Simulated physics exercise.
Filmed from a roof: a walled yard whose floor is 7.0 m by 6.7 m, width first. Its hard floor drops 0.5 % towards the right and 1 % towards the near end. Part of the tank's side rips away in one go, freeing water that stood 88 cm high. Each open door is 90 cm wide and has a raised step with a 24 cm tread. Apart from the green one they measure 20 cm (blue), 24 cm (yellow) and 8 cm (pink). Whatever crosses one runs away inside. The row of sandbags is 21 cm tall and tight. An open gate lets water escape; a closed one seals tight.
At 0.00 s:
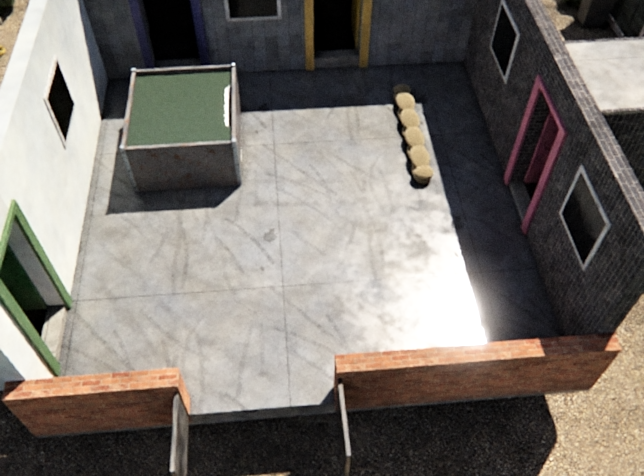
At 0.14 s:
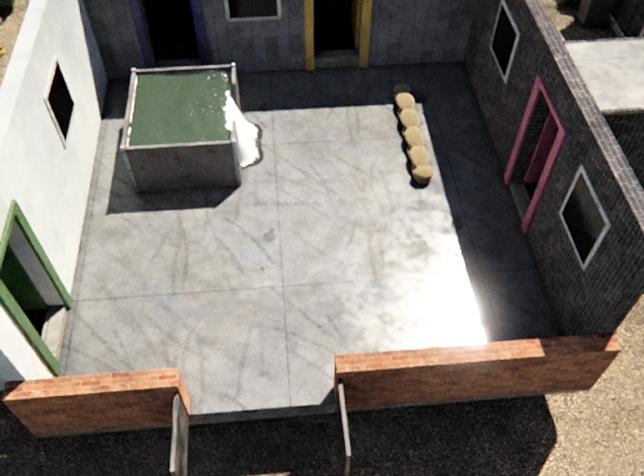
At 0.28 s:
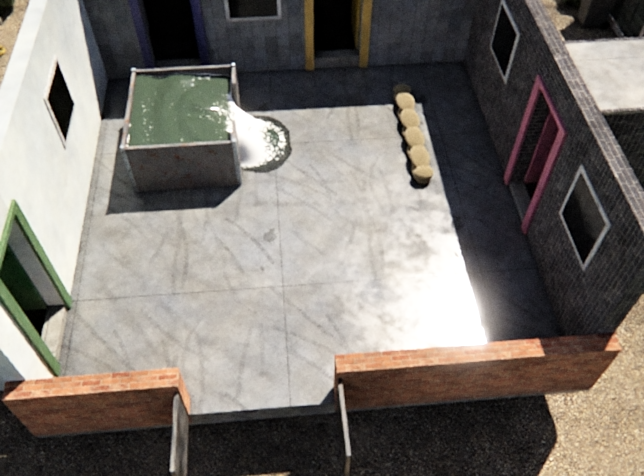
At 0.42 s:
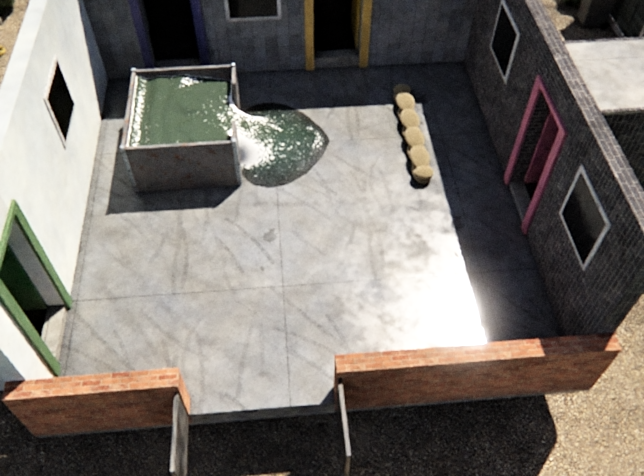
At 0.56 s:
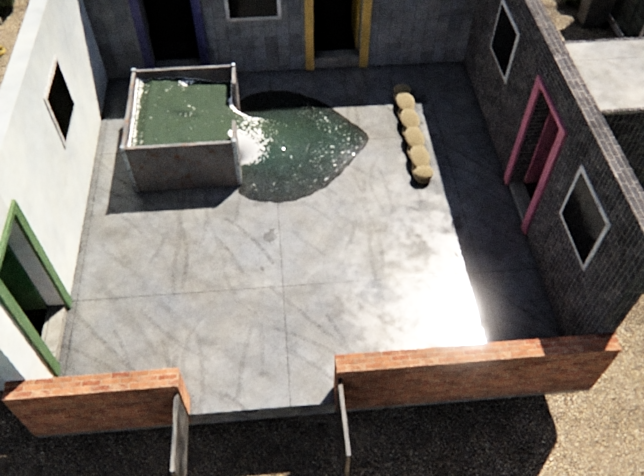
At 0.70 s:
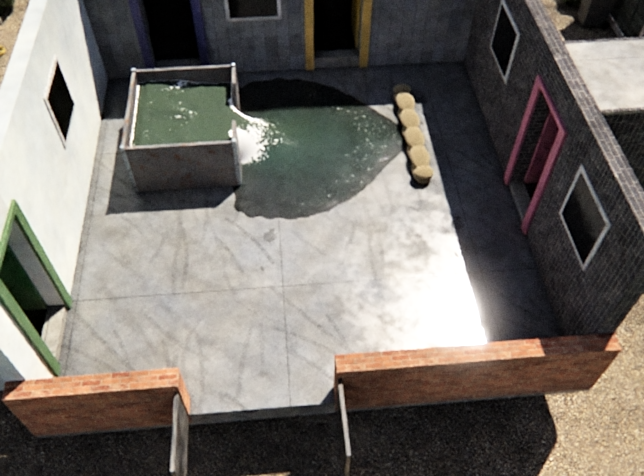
Green water bursts from the right side of a square grey tank at the back left of a walled, concrete-floored yard, seen from high above by a still camera. A green doorway stands on the left, purple and yellow ones at the back, a pink one on the right, and a row of round tan-topped objects near the spill. Foaming white at the gap, the water fans rightward and slightly nearer in a widening dark pool, reaching the row as the tank's level drops.
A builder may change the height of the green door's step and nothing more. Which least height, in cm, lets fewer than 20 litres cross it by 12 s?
About 6.5 cm.
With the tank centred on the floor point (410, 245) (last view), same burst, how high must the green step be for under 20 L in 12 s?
About 9.5 cm.
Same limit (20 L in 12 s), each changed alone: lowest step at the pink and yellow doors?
About 6.5 cm at pink and 10.0 cm at yellow.
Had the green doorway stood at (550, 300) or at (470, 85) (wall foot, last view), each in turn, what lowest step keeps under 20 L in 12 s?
Roughly 14.0 and 21 cm.
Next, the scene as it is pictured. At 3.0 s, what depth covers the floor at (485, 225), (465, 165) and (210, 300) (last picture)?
In that order: 3, 2 and 0 cm.
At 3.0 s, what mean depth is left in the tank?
About 33 cm.
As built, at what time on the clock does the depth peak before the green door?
Near 8.5 s.
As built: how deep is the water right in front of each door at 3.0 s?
In cm: Blue 0, yellow 12, green 0, pink 9.
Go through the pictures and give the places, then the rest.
Still water, 88 cm deep, in the tank at (182, 108); the green door at (38, 298) is dry, in the first picture.
The gap is at (236, 131), the front 0.4 m out at (259, 158); the back of the tank holds 88 cm, in the second picture.
The gap is at (236, 132), the front 0.8 m out at (286, 151); the back of the tank holds 86 cm, in the third picture.
The front is at (323, 144), 1.5 m from the gap at (236, 133); 2.1 m2 of floor is wet, 76 cm left at the back, in the fourth picture.
The gap is at (236, 132), the front 2.2 m out at (363, 140); the back of the tank holds 74 cm, in the fifth picture.
Water pours out at (236, 132) and has run 2.9 m, to (403, 140); about 5 cm deep outside, 73 cm at the back; the green door at (38, 298), 4.4 m from the gap, is still 3.4 m from the nearest water, in the sixth picture.
After 1.4 s water covers 35 % of the floor, deepest (37 cm) near (404, 142); it has not reached the green door.
After 3.0 s water covers 45 % of the floor, deepest (35 cm) near (559, 355); it has not reached the green door.
After 12.0 s water covers 95 % of the floor, deepest (11 cm) near (550, 368); 9 cm at the green door, 0 litres in over its 14 cm step.
At the green door as built, the water arrived by 7.0 s and peaked near 10 cm at 8.4 s.
With a step of 5.5 cm, 30 litres would have come in within the 12 s; with 7.5 cm, 9 litres. So under 20 litres takes about 6.5 cm.
